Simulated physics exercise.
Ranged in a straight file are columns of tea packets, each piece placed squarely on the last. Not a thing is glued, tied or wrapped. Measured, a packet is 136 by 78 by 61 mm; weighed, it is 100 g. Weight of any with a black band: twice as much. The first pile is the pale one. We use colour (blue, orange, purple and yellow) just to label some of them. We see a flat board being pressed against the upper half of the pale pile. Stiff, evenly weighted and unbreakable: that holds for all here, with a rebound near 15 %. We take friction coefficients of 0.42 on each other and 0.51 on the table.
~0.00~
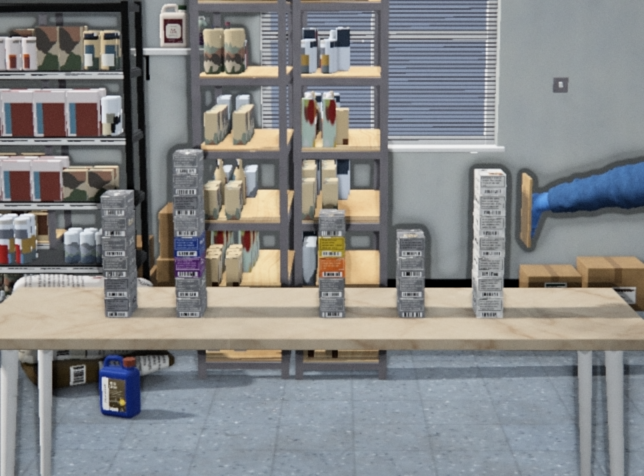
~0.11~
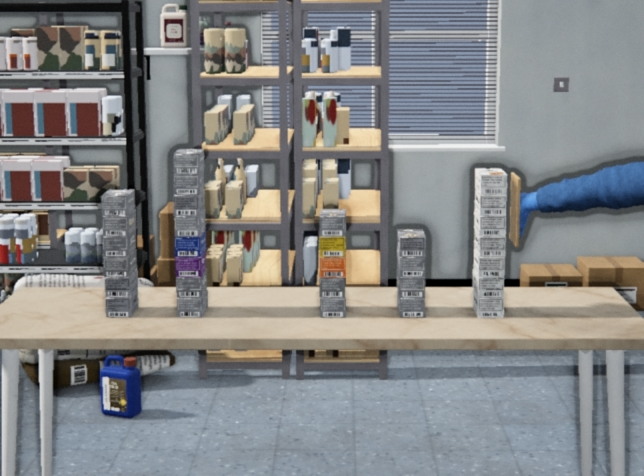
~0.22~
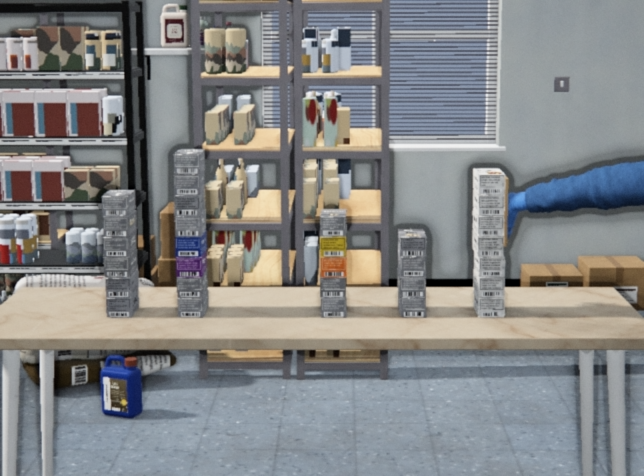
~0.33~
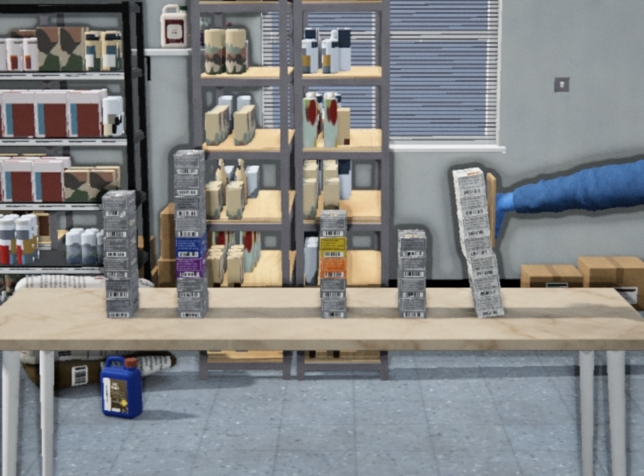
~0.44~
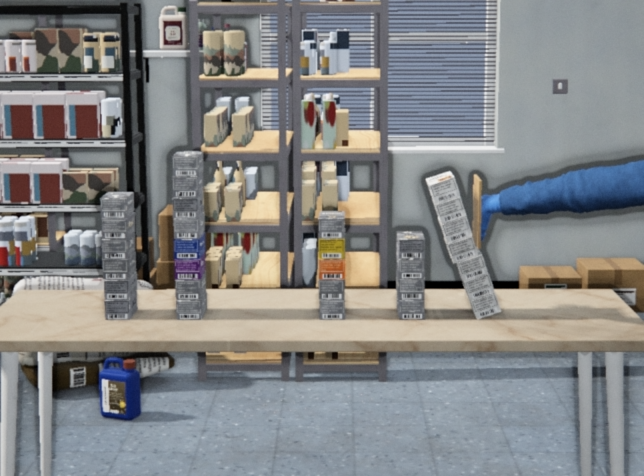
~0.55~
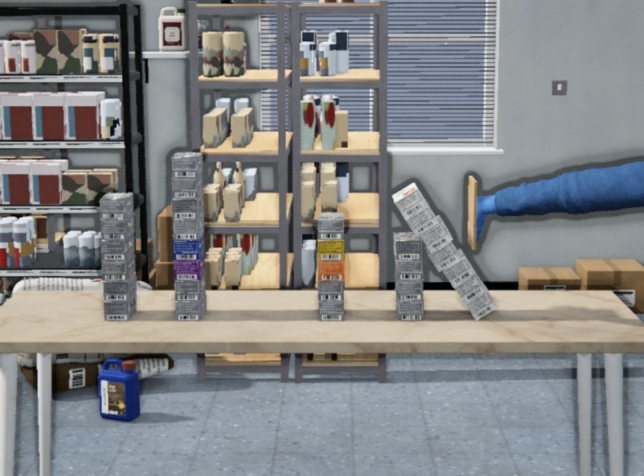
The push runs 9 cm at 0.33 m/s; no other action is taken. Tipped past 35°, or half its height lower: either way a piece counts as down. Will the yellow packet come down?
Yes.
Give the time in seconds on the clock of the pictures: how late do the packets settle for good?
That is at about 1.5 s.
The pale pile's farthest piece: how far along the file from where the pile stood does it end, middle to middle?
About 64 cm.
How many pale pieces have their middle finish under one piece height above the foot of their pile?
I count 3 in total.
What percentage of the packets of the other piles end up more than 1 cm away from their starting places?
It comes to 40 percent.
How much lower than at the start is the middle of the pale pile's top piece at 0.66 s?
Drop so far: Roughly 10 cm.
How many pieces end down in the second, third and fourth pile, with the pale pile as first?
Counting each pile, the second has 3, the third 5 and the fourth 0.
Around 0.66 s, 7 of the pale pile down; none of the 23 other packets down, 4 disturbed; yellow packet unmoved.
Around 0.82 s, 7 of the pale pile down; none of the 23 other packets down, 8 disturbed; yellow packet tipped 6°; orange packet tipped 5°.
Around 1.00 s, 7 of the pale pile down; 3 of the 23 other packets down; yellow packet tipped 27°, 23 mm lower; orange packet tipped 27°.
Around 1.18 s, 7 of the pale pile down; 7 of the 23 other packets down; yellow packet on its side; orange packet on its side.
Finally (1.7 s), 7 of the pale pile down; 8 of the 23 other packets down; yellow packet on its side; orange packet on its side; blue packet unmoved. Seen by the last camera, middles, yellow packet near (232, 303), orange packet near (252, 303).
